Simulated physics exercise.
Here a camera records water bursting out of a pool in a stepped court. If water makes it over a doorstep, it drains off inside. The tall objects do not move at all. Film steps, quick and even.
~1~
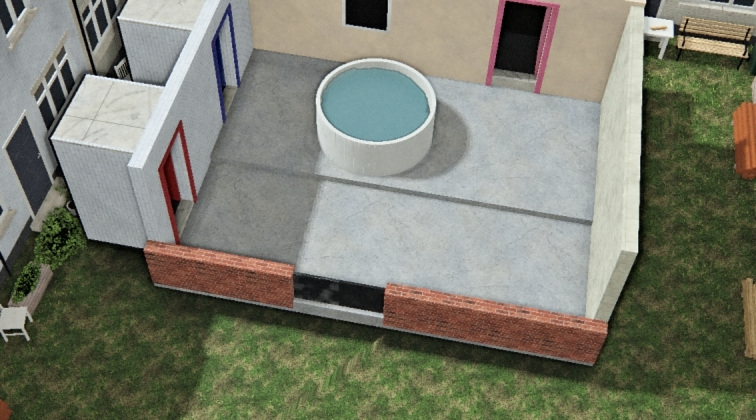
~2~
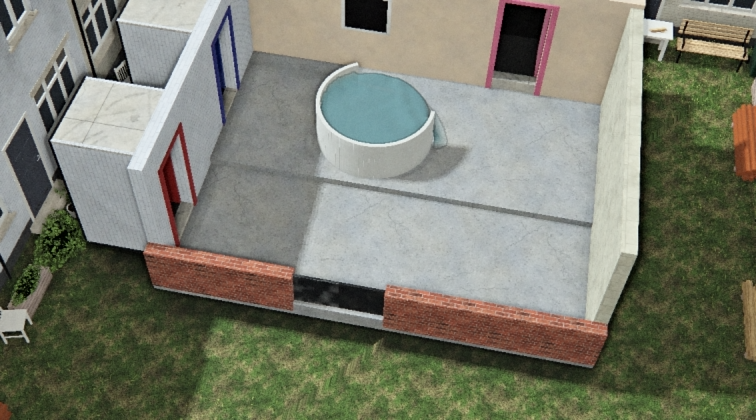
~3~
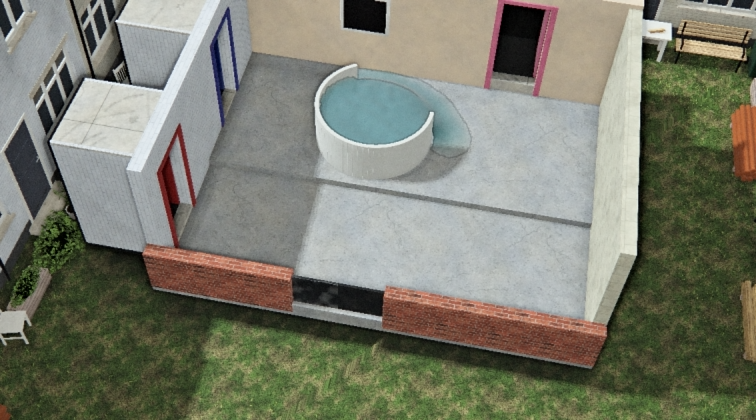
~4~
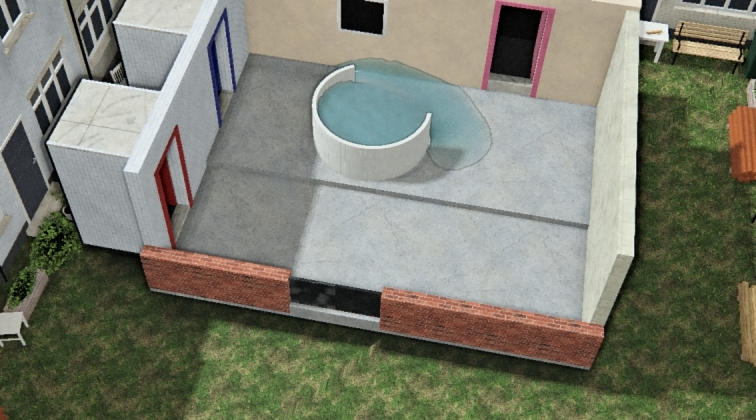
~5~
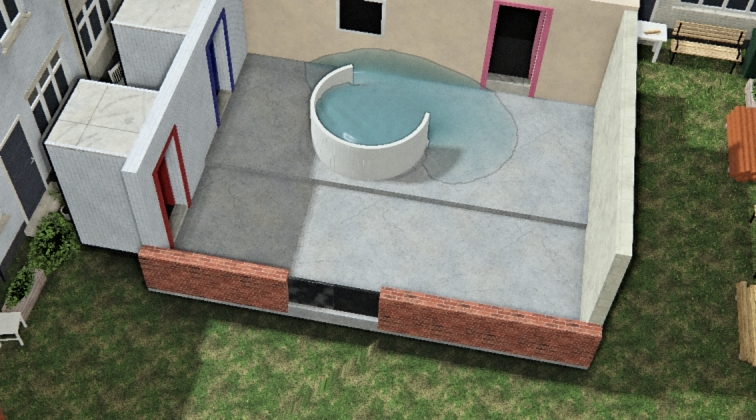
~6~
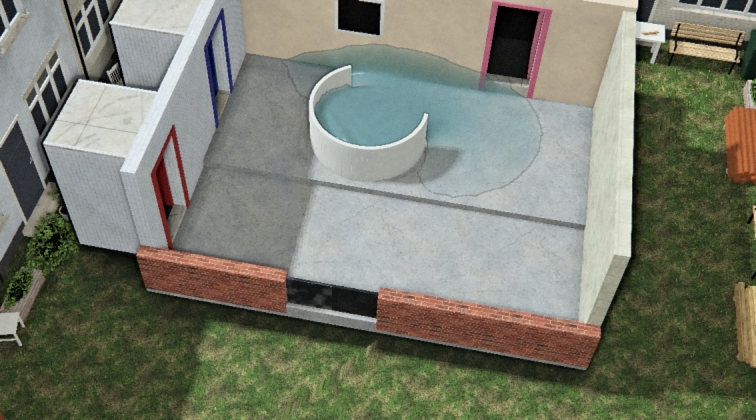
In a walled, paved court with a low brick front and grass outside, a round white pool holds still blue water. Part of the pool's far right side opens and water pours out onto the paving. The clear sheet spreads right and along the back wall, reaching the pink-framed doorway, while the walls stay still.
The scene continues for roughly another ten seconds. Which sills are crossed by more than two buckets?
The pink door sill is not crossed by that much. The blue door sill is crossed by more than that. The red door sill is crossed by more than that.
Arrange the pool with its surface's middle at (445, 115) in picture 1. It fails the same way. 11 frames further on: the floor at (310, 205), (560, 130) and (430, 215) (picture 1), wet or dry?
In turn: Free of water, awash, not flooded.
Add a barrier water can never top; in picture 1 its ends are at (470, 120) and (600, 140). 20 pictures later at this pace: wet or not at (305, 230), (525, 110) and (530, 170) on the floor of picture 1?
Lab note - point 1: Parched; point 2: Inundated; point 3: Inundated.
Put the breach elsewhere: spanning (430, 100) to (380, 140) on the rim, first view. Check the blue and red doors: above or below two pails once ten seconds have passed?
Blue door: Falls short; red door: Exceeds it.
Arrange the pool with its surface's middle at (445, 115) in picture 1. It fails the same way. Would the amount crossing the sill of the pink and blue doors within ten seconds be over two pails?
I'd say pink crosses the threshold and blue crosses the threshold.
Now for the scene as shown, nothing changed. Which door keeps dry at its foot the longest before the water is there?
Looking at the pictures, the answer is the one in red.
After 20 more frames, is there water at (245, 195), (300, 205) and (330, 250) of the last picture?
Same order as asked: Drenched; dry as before; dry as before.
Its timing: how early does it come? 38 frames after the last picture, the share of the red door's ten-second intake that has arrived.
About 0 per cent.
A moment on, water covers 30 % of the floor; the pink door wet at the sill, nothing in, the blue door not reached, the red door not reached.
Next, water covers 35 % of the floor; the pink door under two buckets in, the blue door under two buckets in, the red door not reached.
Then, water covers 65 % of the floor; the pink door under two buckets in, the blue door over two buckets in, the red door wet at the sill, nothing in.
Later, water covers 95 % of the floor; the pink door under two buckets in, the blue door over two buckets in, the red door wet at the sill, nothing in.
In the end, water covers 95 % of the floor; the pink door under two buckets in, the blue door over two buckets in, the red door far over two buckets in.
